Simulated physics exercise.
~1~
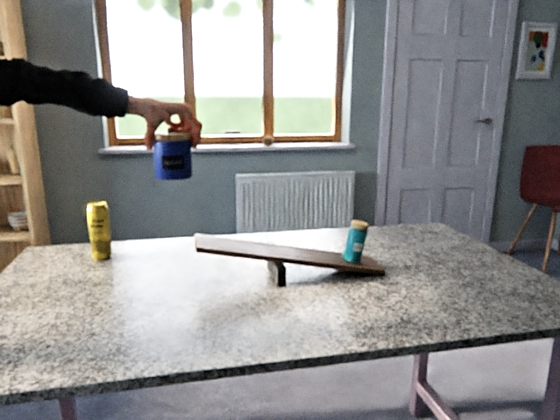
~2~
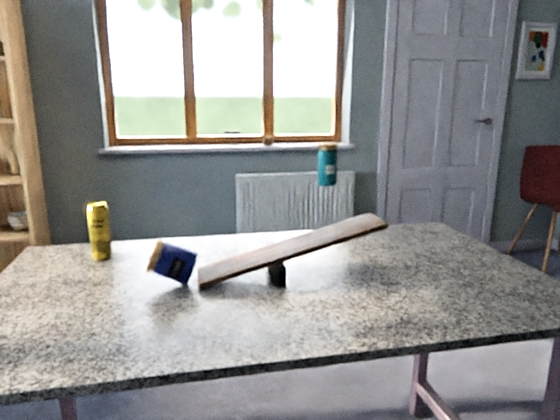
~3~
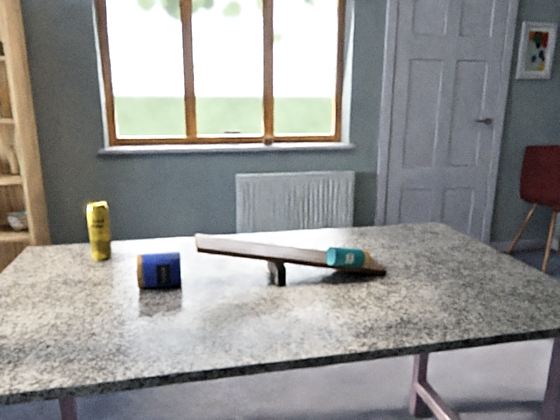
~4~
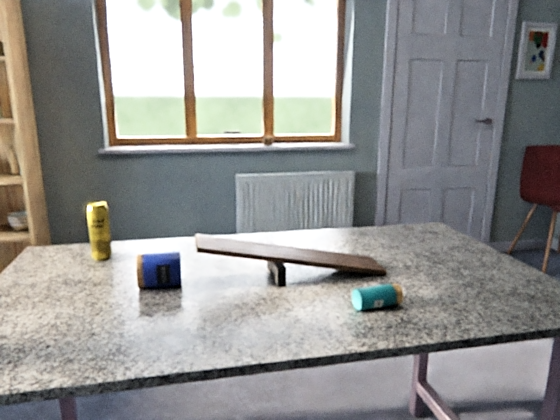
On a speckled table, a hand drops a blue jar onto a plank's raised end, tossing a turquoise shaker; both end lying down.
